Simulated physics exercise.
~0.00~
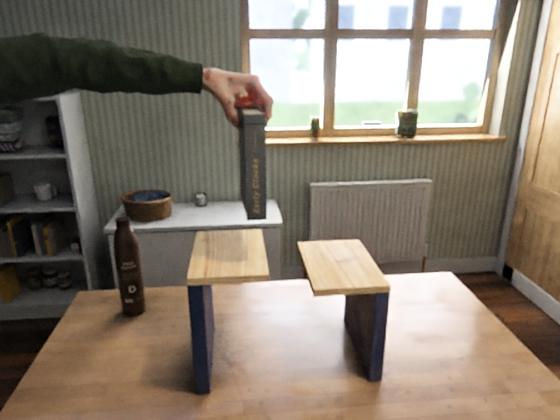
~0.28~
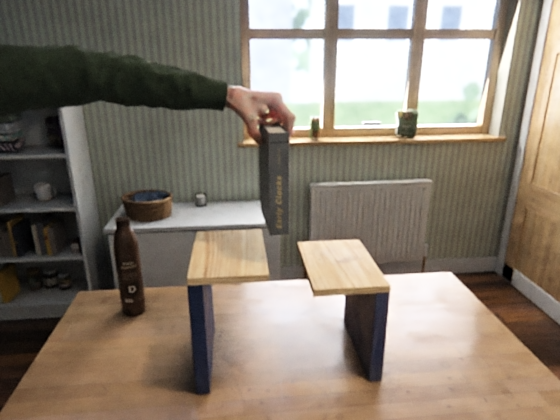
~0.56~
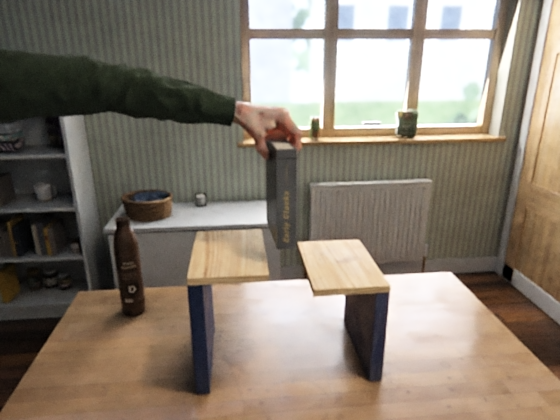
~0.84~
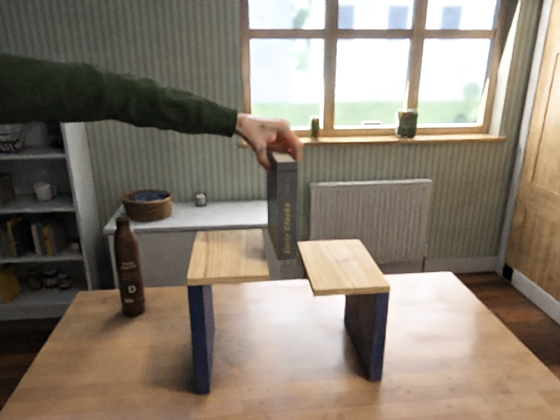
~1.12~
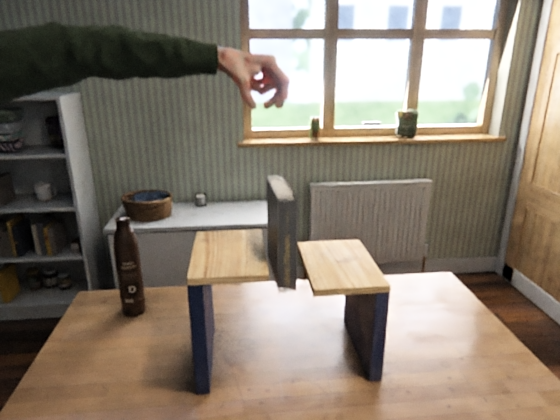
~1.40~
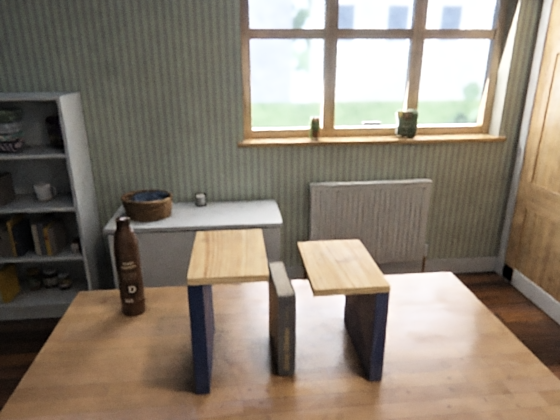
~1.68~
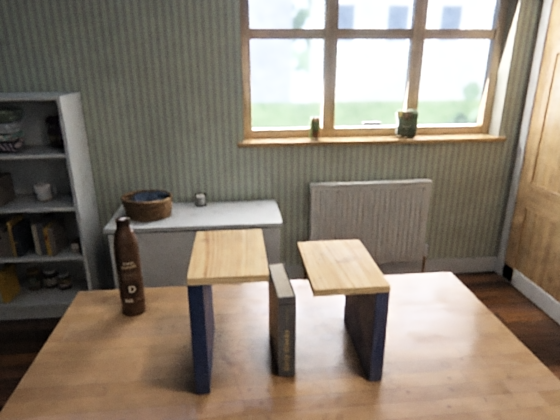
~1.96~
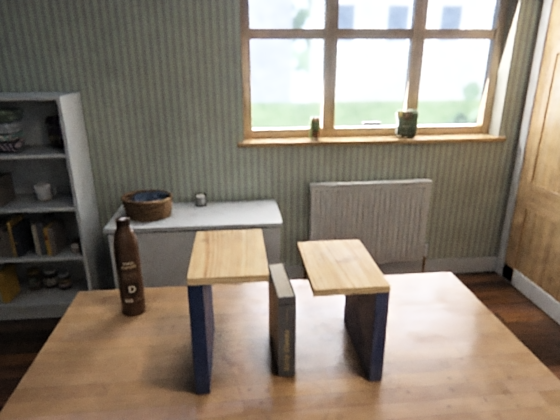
On a wooden table, a hand lowering a grey book between two supports and releasing it, the book dropping through and standing upright.
